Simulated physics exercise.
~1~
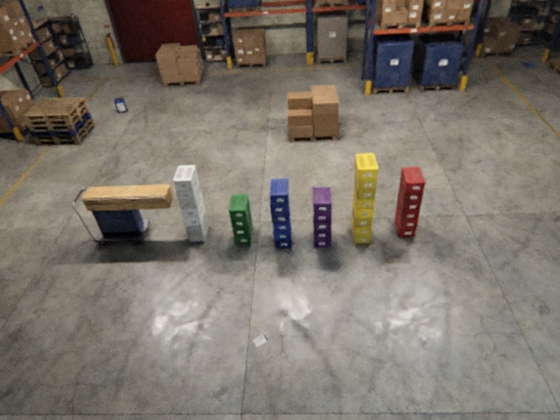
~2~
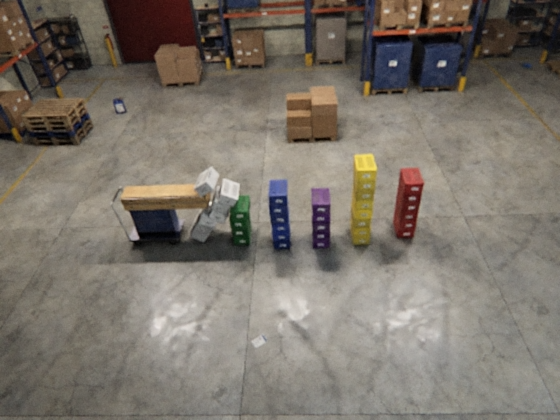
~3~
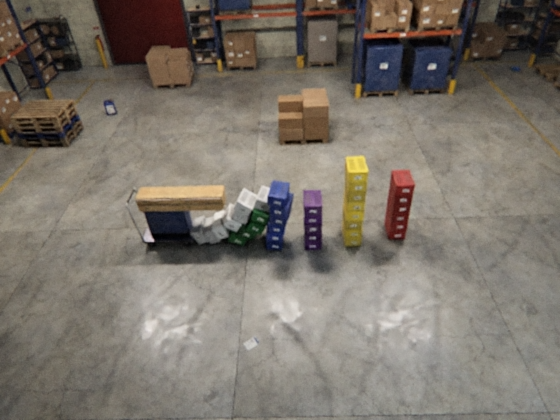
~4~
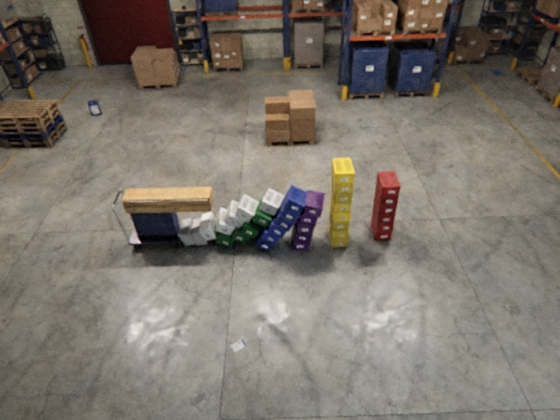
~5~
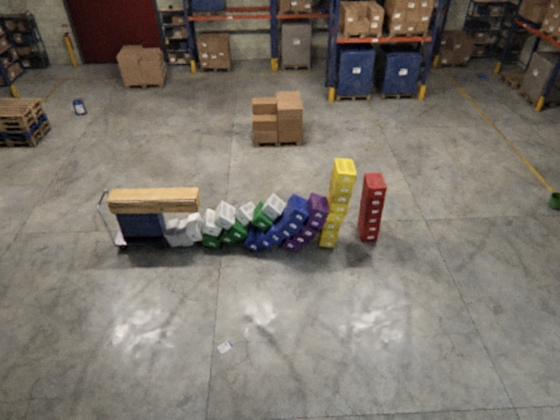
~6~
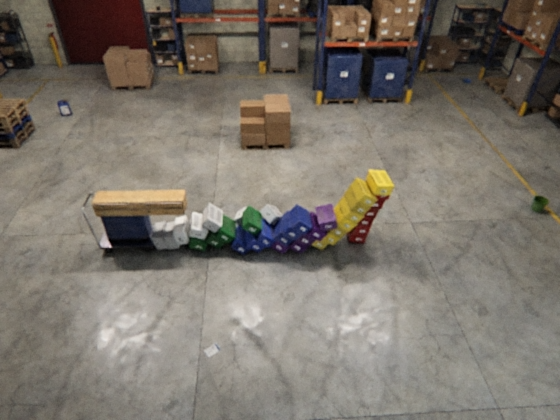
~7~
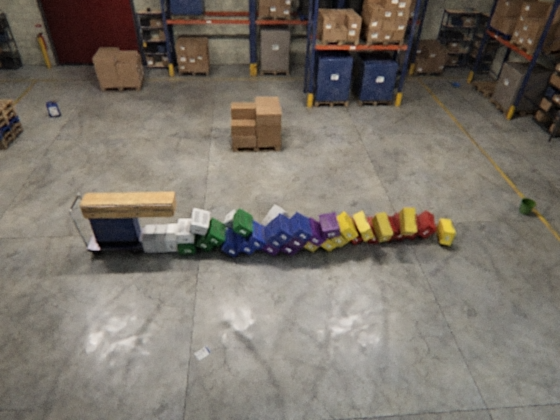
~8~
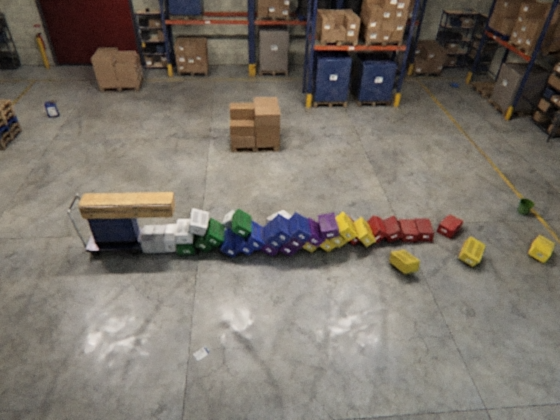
A loaded trolley rolls right into a white stack of totes, which topples into the green, blue, purple, yellow and red stacks in turn, until all lie in a jumbled row across the warehouse floor, with a few yellow totes scattered at the right.
